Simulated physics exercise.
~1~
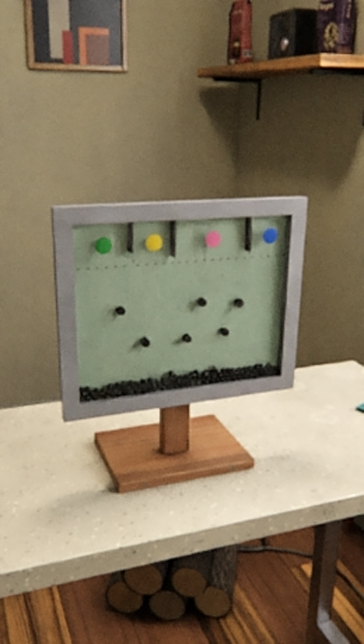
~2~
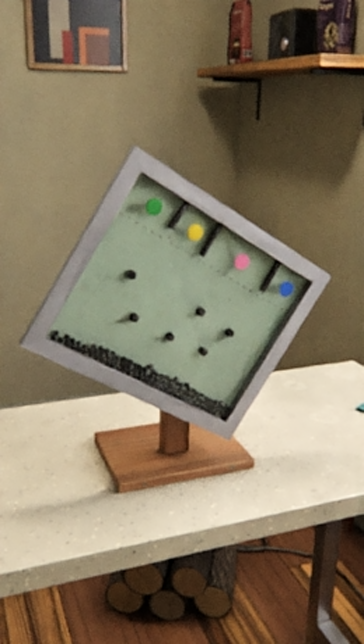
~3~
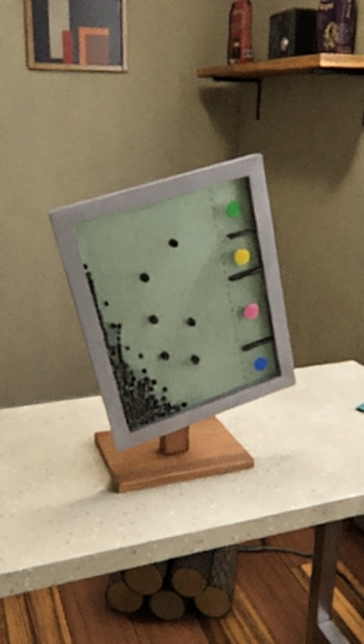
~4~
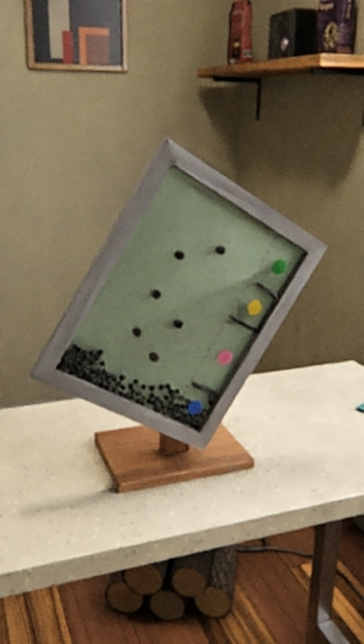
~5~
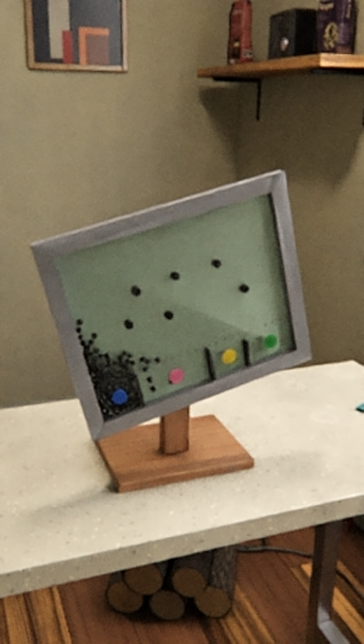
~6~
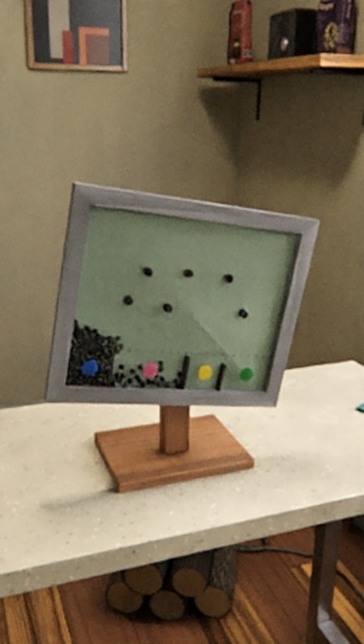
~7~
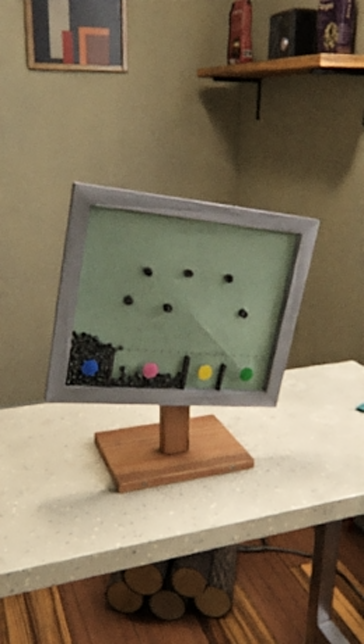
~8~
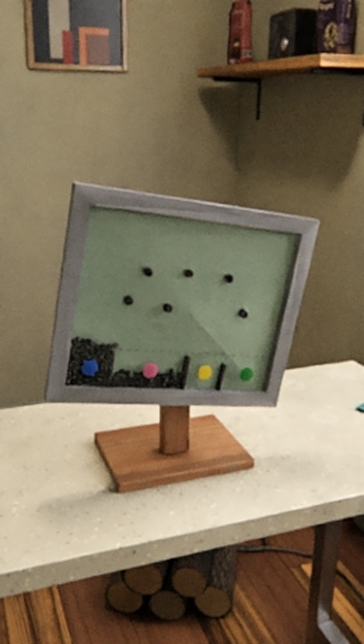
A grey-framed display case with a pale green interior stands on a wooden post and base on a light speckled table, seen from the front by a still camera in a room with olive walls, a wooden shelf and a framed artwork. Black beads line its bottom, with green, yellow, pink and blue dots along the top. The case turns clockwise, and the beads slide into the lower left as the dots swing down the right side. It stops nearly upside down, slightly tilted. The beads settle around the blue and pink dots, leaving the yellow and green pockets empty.
